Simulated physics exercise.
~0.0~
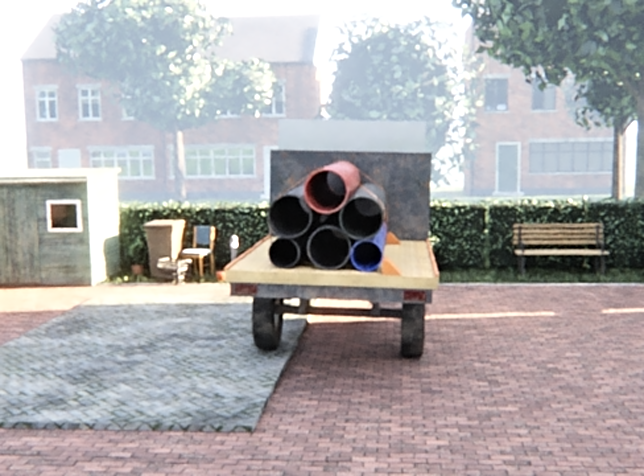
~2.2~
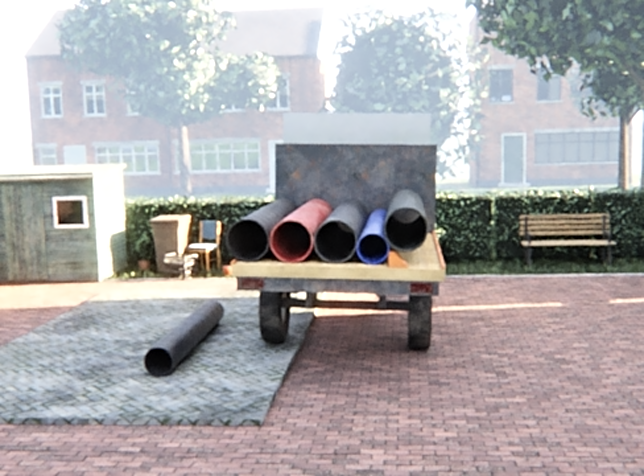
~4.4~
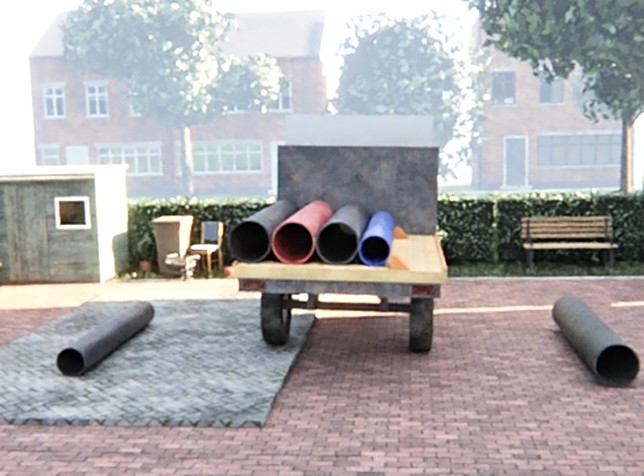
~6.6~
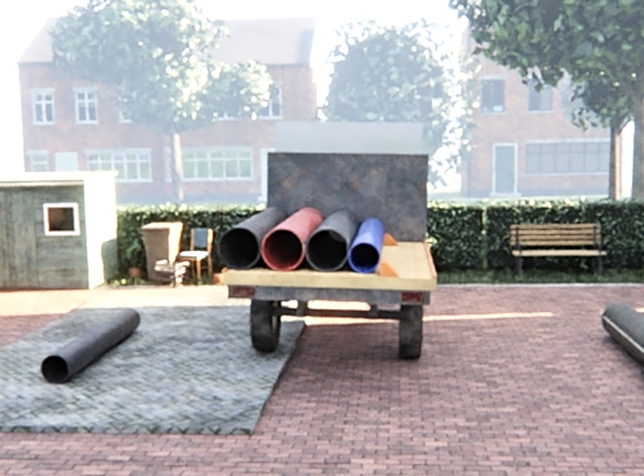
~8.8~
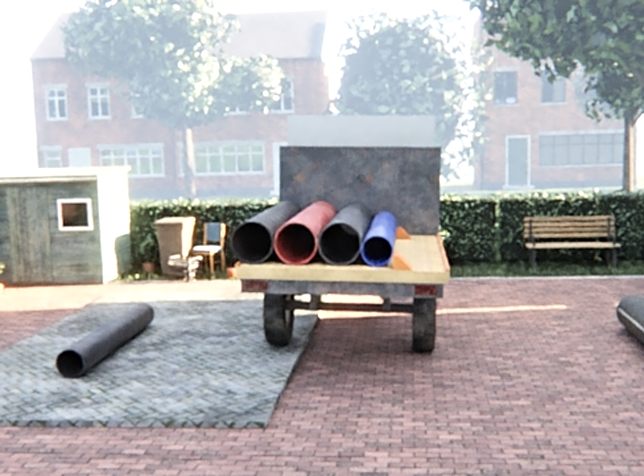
Six hollow pipes, one red, one blue and the rest dark, sit stacked on the flat wooden deck of a lorry seen from behind in a brick-paved yard, with a shed at left and a bench by the hedge at right. The stack collapses, and the red pipe drops leftward into a row on the deck as one dark pipe lands on the grey paving at left. Another dark pipe then falls off the right side and rolls away rightward. Finally, red, blue and two dark pipes remain side by side on the deck.
